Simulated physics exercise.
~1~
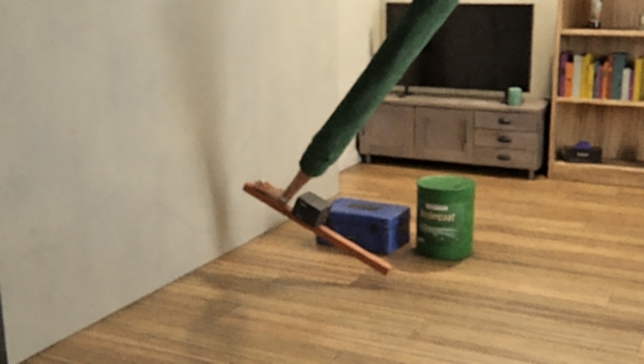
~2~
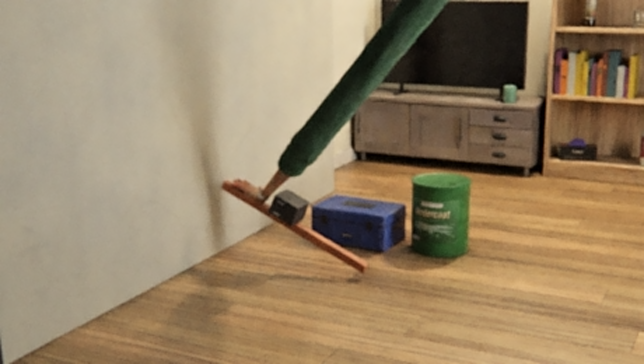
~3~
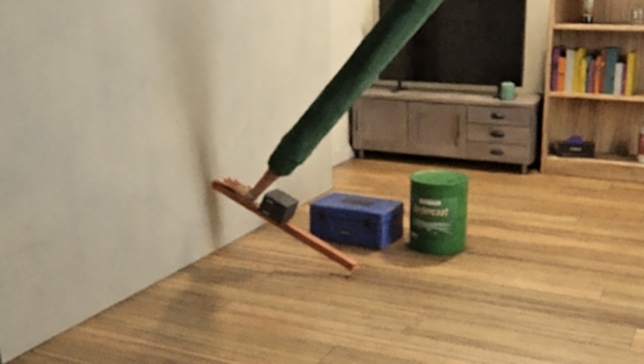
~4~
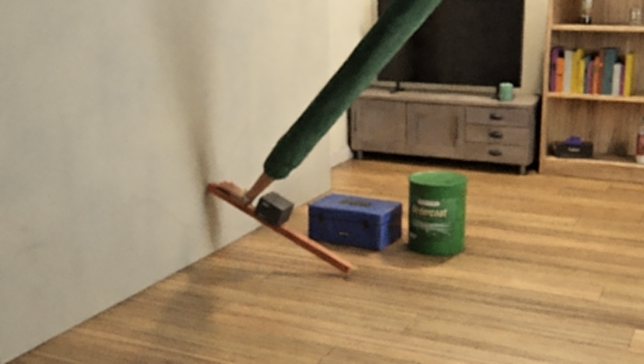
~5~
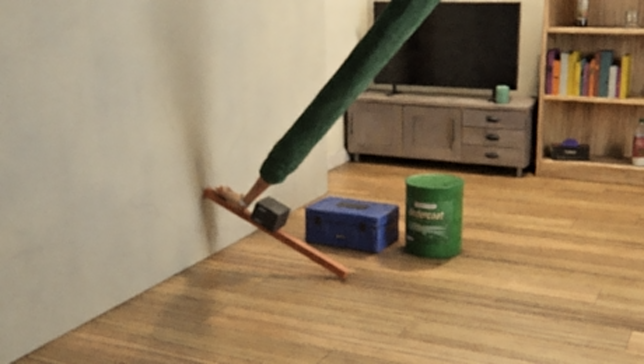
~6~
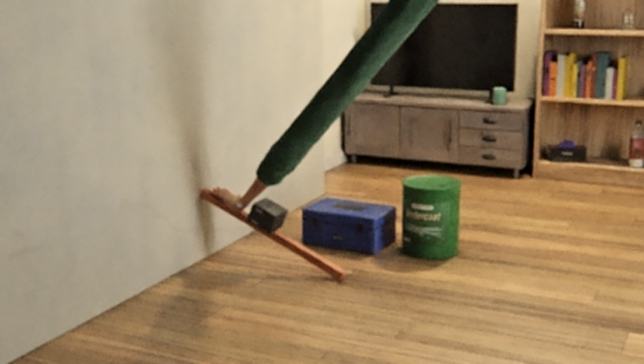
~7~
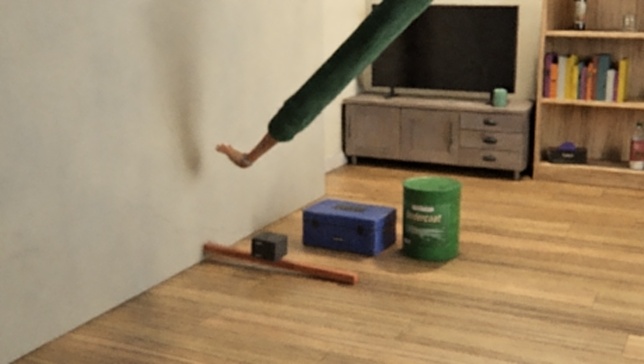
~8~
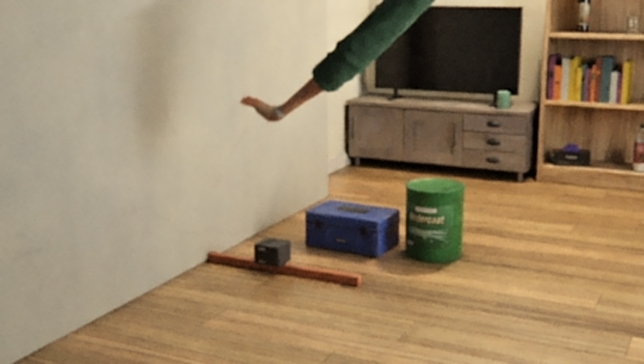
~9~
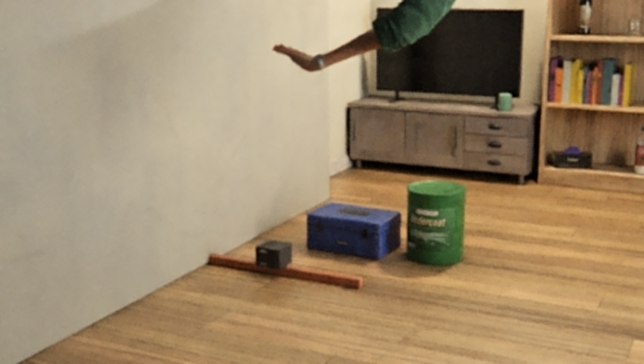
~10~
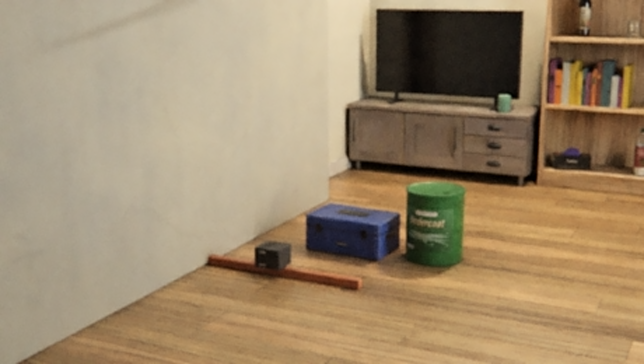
A room with a wooden floor is seen from slightly above by a gently swaying camera, with a pale wall on the left and a television on a grey cabinet beside a bookshelf at the back. A blue toolbox and a green pail stand on the floor. An arm in a green sleeve holds an orange pole, with a small dark block on it, moving it left until its upper end meets the wall. The hand lets go and draws back. The pole slides down and comes to rest low on the floor, while the toolbox and pail stay put.
